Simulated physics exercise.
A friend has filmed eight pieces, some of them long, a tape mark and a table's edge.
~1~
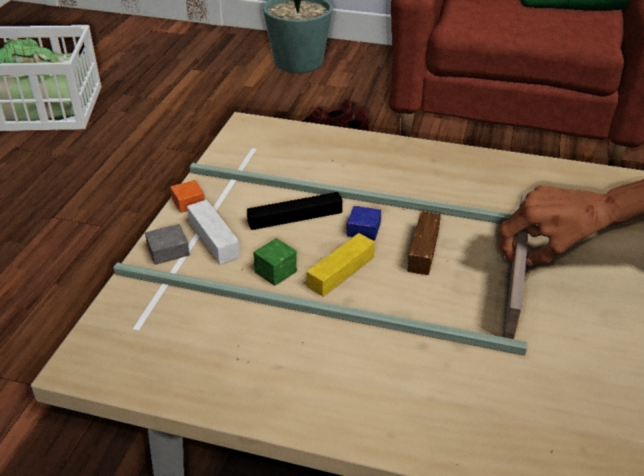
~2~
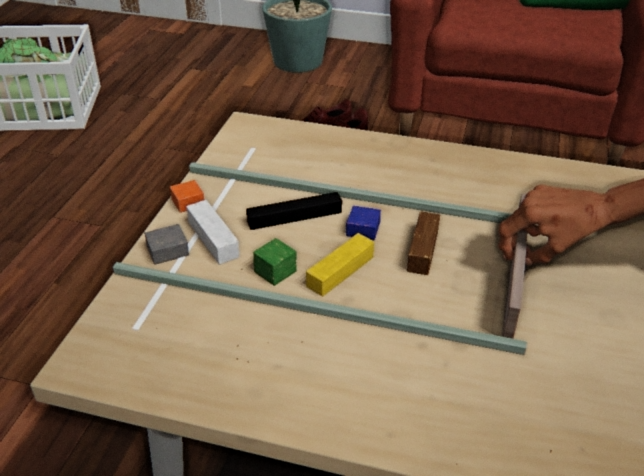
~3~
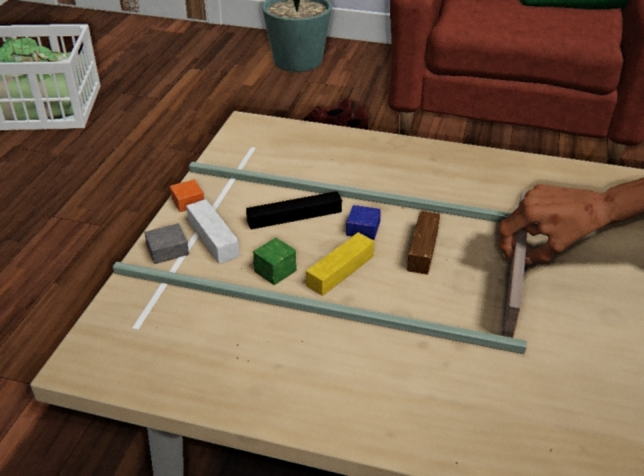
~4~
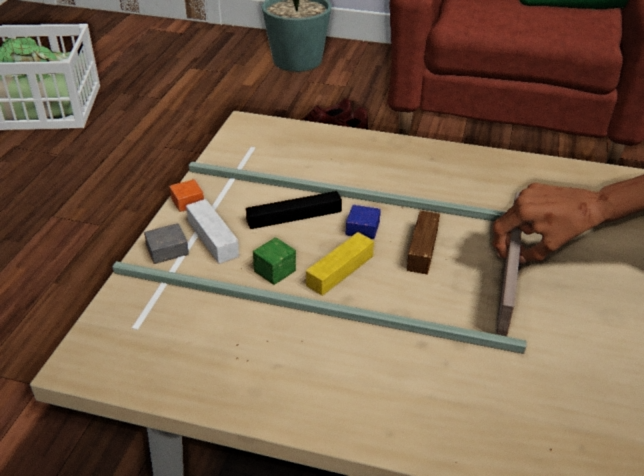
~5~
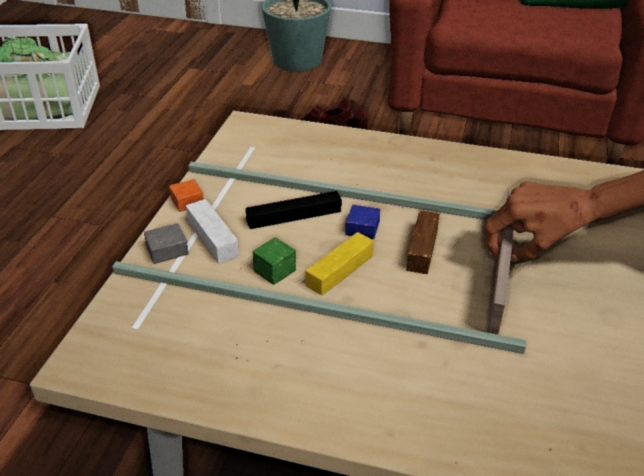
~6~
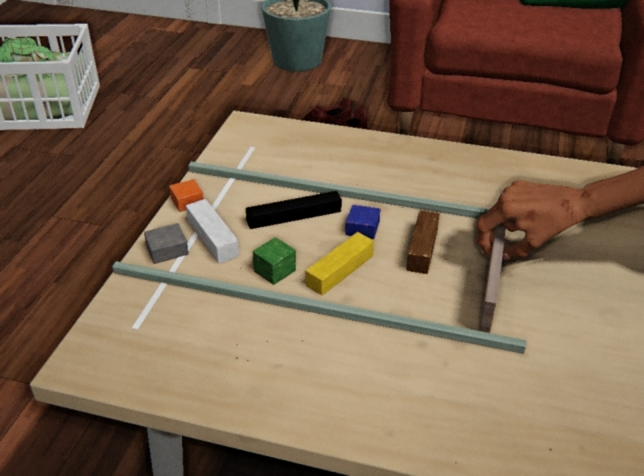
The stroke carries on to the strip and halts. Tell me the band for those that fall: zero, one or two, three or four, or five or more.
Outcome: The number that fall off is three or four.
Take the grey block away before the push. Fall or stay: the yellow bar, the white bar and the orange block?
The yellow bar stays on, the white bar tumbles off, the orange block tumbles off.
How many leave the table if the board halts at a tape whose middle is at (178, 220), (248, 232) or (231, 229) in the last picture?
It would be 6, 0 and 1.
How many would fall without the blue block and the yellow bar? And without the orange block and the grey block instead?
2 in the first case, 1 in the second.
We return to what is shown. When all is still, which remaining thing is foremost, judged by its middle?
The black stick ends nearest.
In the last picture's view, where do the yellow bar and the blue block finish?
Near (166, 234) and (178, 202).
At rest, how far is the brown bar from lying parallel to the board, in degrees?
Near 0 degrees.
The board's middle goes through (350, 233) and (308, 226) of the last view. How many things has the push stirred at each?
First 4, then 5.
Early on, none off yet; orange block at rest near (187, 195); grey block at rest near (166, 243); white bar at rest near (212, 230).
Finally, the number that fall off is three or four; lost, white bar, grey block and orange block.
